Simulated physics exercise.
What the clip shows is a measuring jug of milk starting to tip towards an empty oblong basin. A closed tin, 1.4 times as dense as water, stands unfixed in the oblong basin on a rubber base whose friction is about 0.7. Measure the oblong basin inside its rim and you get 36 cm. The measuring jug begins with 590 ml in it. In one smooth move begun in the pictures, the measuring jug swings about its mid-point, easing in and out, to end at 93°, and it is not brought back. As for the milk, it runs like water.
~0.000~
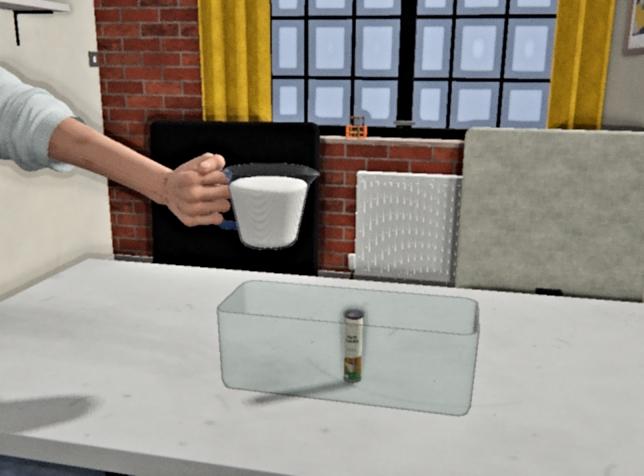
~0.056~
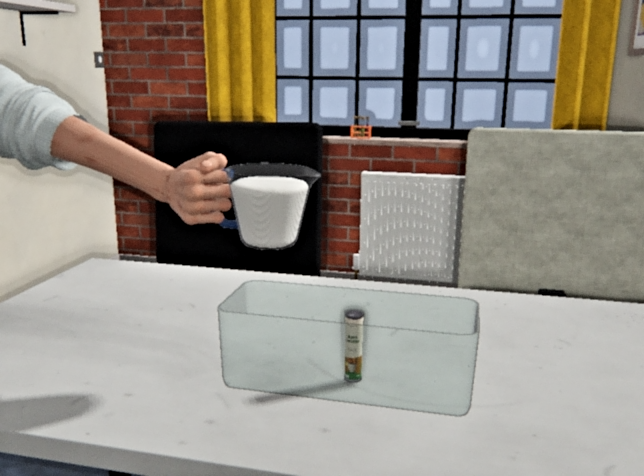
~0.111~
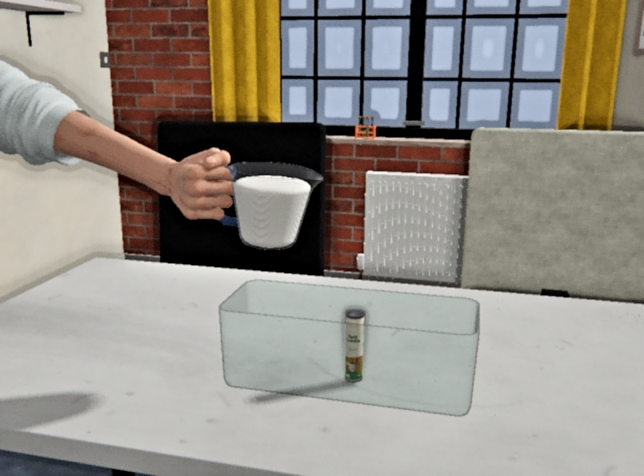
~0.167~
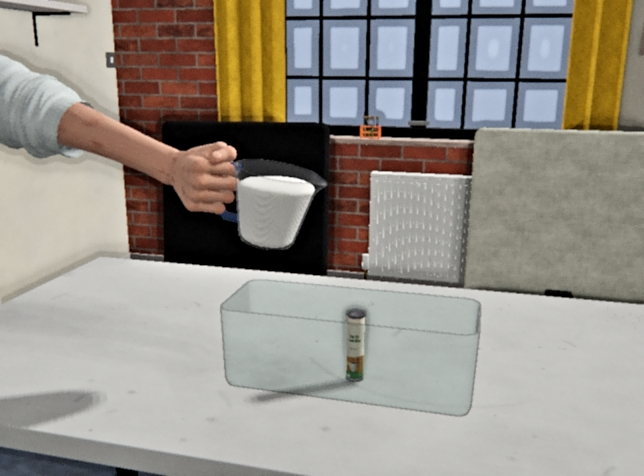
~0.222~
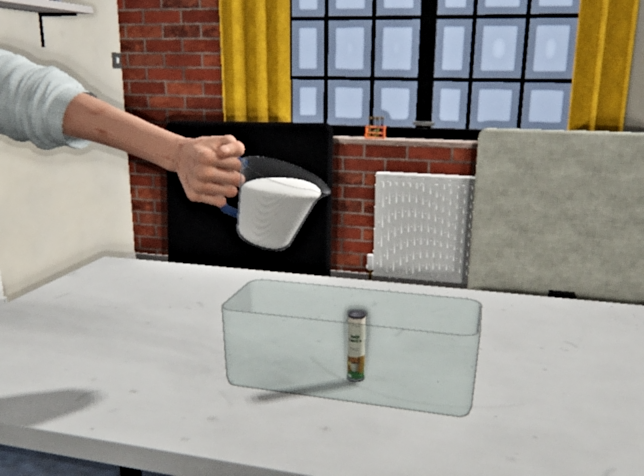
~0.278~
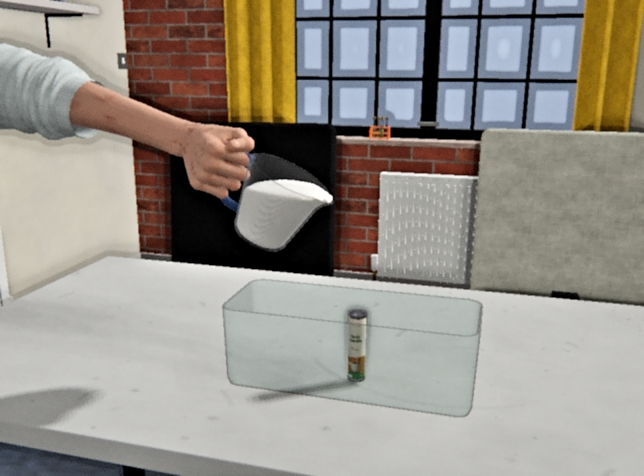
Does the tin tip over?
It tilts over.
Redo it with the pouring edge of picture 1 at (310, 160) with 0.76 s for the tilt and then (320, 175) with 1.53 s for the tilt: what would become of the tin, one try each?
Run one: It tumbles. Run two: It tumbles.
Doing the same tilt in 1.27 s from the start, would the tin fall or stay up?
Result: Tin tipped over.
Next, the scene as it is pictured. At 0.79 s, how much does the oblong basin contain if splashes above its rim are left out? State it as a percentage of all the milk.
74 per cent, give or take a little.
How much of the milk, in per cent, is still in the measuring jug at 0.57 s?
Remaining: Near 54 % of the total.
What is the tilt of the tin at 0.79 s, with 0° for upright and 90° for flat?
Lean: Around 0° from upright.
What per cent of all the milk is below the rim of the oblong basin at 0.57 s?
At that time the basin holds about 18 per cent of the liquid.
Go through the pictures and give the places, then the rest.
In the first picture, tilt 0°; pouring edge (319, 174); surface from (234, 181) to (307, 185); the oblong basin's rim runs from (231, 295) to (478, 318); the tin's top is at (354, 317).
In the second picture, tilt 1°; pouring edge (320, 175); surface from (235, 181) to (308, 185).
In the third picture, tilt 5°; pouring edge (323, 178); surface from (238, 180) to (311, 187).
In the fourth picture, tilt 11°; pouring edge (327, 184); surface from (242, 180) to (315, 188).
In the fifth picture, tilt 18°; pouring edge (330, 193); surface from (246, 183) to (322, 191).
In the sixth picture, tilt 27°; pouring edge (333, 203); surface from (249, 186) to (331, 196).
Then, 0.57 s in, the tilt is 80° and 55 per cent is still to pour; the tin stands where it began.
Then, 0.79 s in, the tilt is 93° and 13 per cent is still to pour; the tin stands where it began.
Then, 1.01 s in, the tilt is 93° and 2 per cent is still to pour; the tin lies on its side.
Then, 1.26 s in, the tilt is 93° and 0 per cent is still to pour; the tin lies on its side.
Finally, the tin lies on its side.
